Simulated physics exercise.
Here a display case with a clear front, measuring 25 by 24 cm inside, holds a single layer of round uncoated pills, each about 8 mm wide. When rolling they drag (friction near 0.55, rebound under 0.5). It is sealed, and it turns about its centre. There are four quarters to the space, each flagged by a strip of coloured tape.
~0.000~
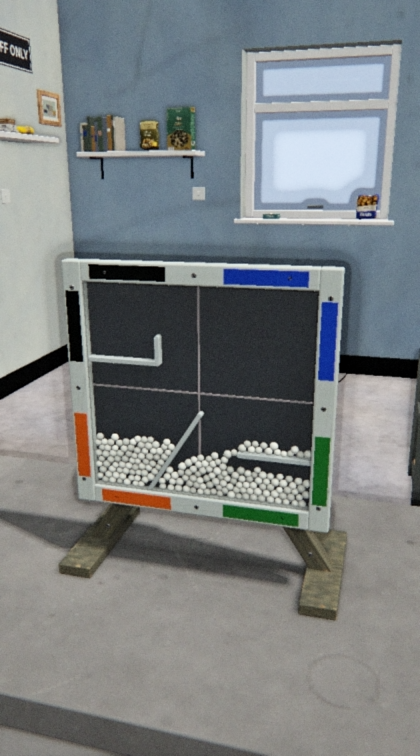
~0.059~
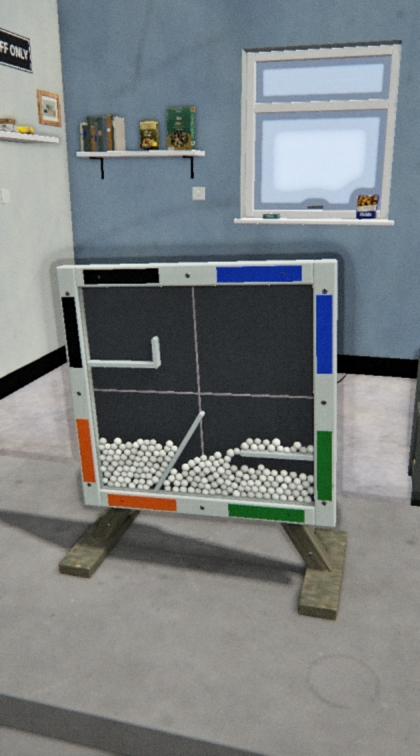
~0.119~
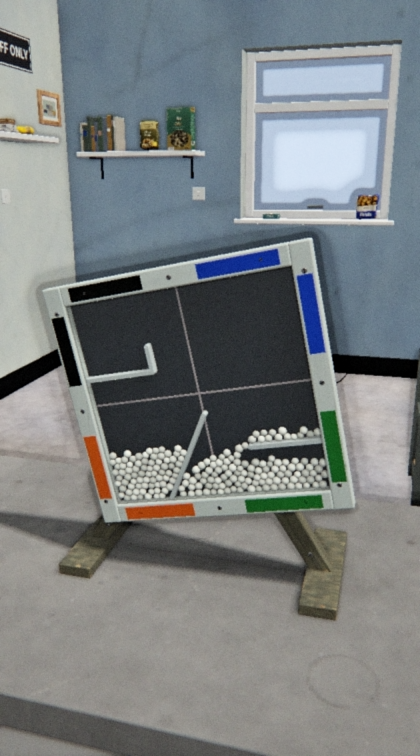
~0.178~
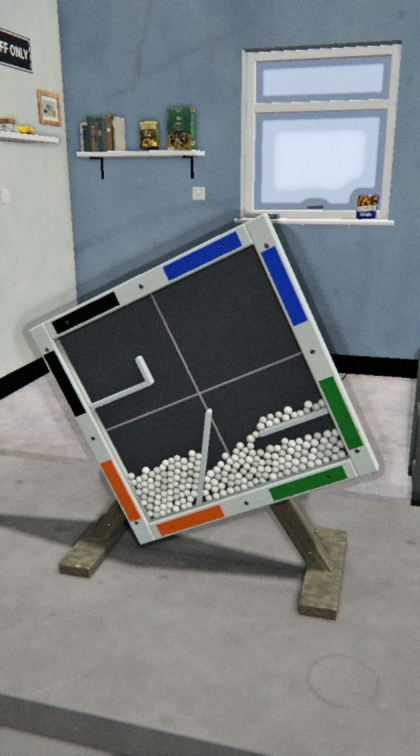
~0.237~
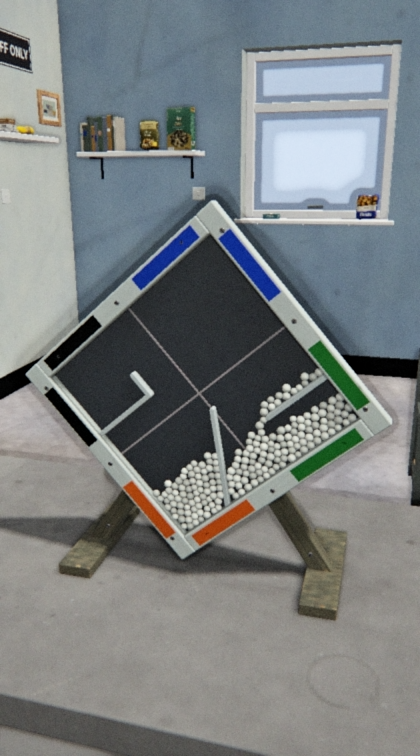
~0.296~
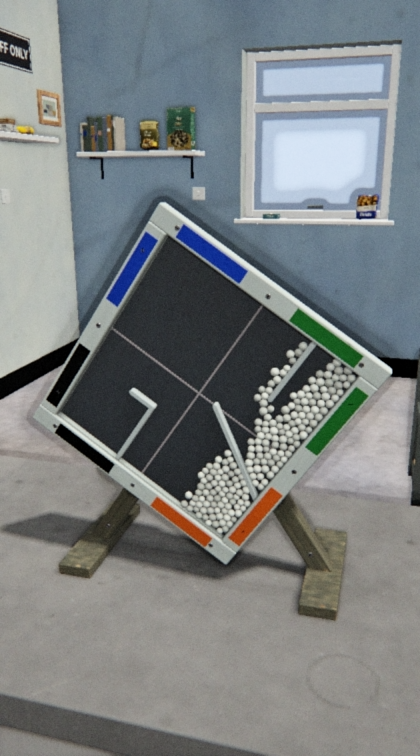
Square framed case of small white balls turning anticlockwise on a wooden stand, the balls shifting and piling along its right side.
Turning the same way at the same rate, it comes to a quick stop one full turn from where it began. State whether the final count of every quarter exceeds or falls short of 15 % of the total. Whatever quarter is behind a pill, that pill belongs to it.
Green: Exceeds it; orange: Exceeds it; blue: Falls short; black: Falls short.
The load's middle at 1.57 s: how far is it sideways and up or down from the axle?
About 9 cm right and 1 cm below.
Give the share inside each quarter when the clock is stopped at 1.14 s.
Green quarter: 40; orange quarter: 5; blue quarter: 50; black quarter: 5.
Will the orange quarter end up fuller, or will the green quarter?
Fuller at the end: The green quarter.
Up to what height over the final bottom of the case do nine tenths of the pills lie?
Roughly 9 centimetres.
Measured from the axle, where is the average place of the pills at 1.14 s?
1 cm right, 8 cm below.
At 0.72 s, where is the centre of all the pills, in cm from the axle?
4 cm right, 4 cm above.
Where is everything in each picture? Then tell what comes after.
In the first picture, level, about 190 pills; pills centred (193, 470); top one (274, 447); green (260, 515), orange (136, 499), blue (265, 278), black (126, 273).
In the second picture, turned 3° anticlockwise; pills centred (197, 471); top one (276, 443).
In the third picture, turned 12° anticlockwise; pills centred (209, 472); top one (304, 430).
In the fourth picture, turned 26° anticlockwise; pills centred (228, 469); top one (322, 403).
In the fifth picture, turned 41° anticlockwise; pills centred (246, 462); top one (319, 372).
In the sixth picture, turned 56° anticlockwise; pills centred (261, 451); top one (303, 346); green (336, 422), orange (255, 517), blue (131, 270), black (68, 376); walls (257, 500) to (216, 406), (317, 340) to (271, 399), (117, 459) to (133, 391) (hooked).
After 0.72 s it has turned 163°, the pills' middle is 4 cm right of and 4 cm above the axle; by quarter, green 40 %, orange 45 %, black 15 %.
After 1.14 s it has turned 269°, the pills' middle is 1 cm right of and 8 cm below the axle; by quarter, green 40 %, orange 5 %, blue 50 %, black 5 %.
After 1.57 s it has turned 360°, the pills' middle is 9 cm right of and 1 cm below the axle; by quarter, green 55 %, blue 40 %.
At rest by 2.7 s, green 80 %, orange 20 %, blue 5 %, black 0 %.
